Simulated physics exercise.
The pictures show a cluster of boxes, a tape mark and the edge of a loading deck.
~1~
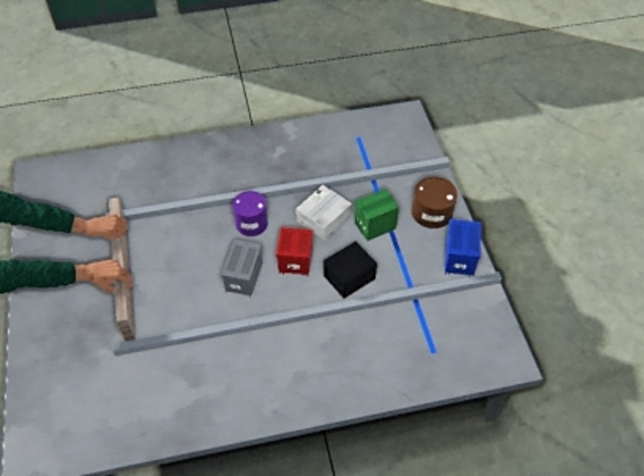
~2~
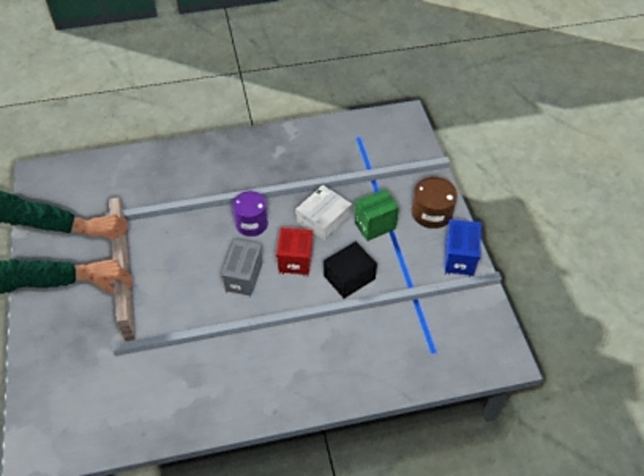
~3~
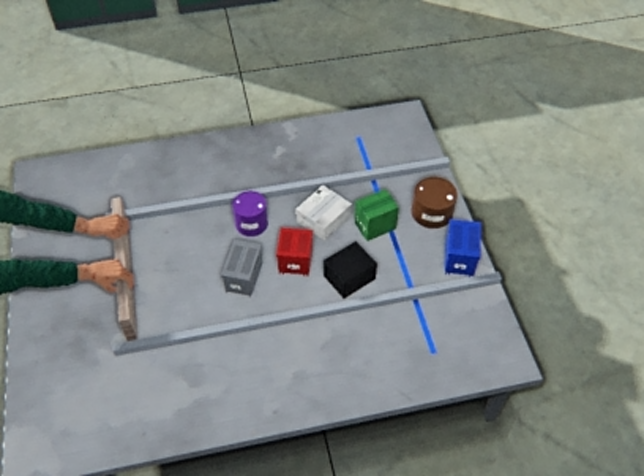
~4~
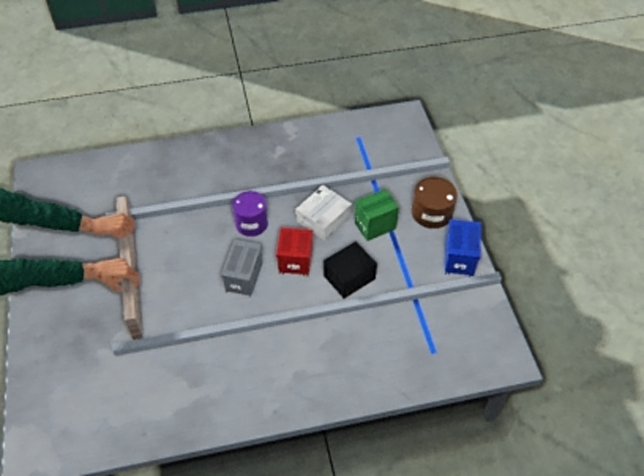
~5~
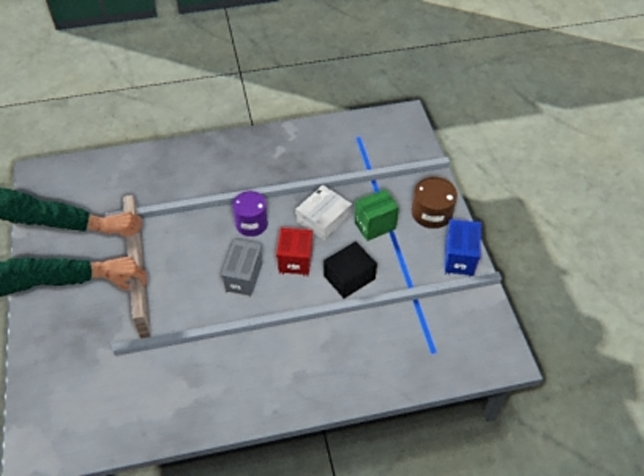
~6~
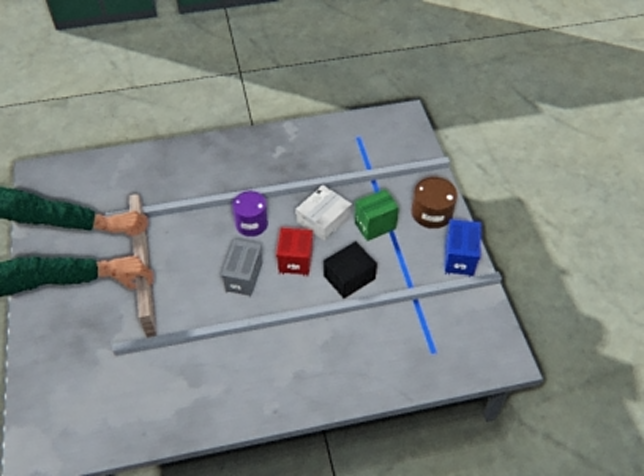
Two hands in green sleeves sliding a wooden plank slightly right between rails on a grey table, the coloured containers staying still.
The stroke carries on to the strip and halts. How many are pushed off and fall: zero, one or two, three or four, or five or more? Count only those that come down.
The number that fall off is one or two.
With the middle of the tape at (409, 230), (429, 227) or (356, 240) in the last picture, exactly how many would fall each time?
It would be 3, 4 and 0.
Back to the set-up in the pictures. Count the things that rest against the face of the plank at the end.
It touches 2.
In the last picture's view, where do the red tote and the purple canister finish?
The red tote stops around (438, 225); the purple canister around (398, 191).
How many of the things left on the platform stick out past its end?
2 of them.
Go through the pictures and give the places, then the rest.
In the first picture, blue tote (462, 248); brown canister (434, 203); green parcel (376, 215); plank (122, 268); tape (392, 233).
In the second picture, brown canister (434, 203); black crate (350, 270).
In the third picture, green parcel (376, 215); plank (124, 268).
In the fourth picture, blue tote (462, 248); grey tote (243, 268).
In the fifth picture, brown canister (434, 203); white parcel (324, 213).
In the sixth picture, blue tote (462, 248); brown canister (434, 203); green parcel (376, 215); plank (143, 264); tape (392, 233).
Soon after, none off yet; blue tote at rest near (462, 248); brown canister at rest near (434, 203); green parcel at rest near (376, 215).
At rest, the number that fall off is one or two; fallen, brown canister.
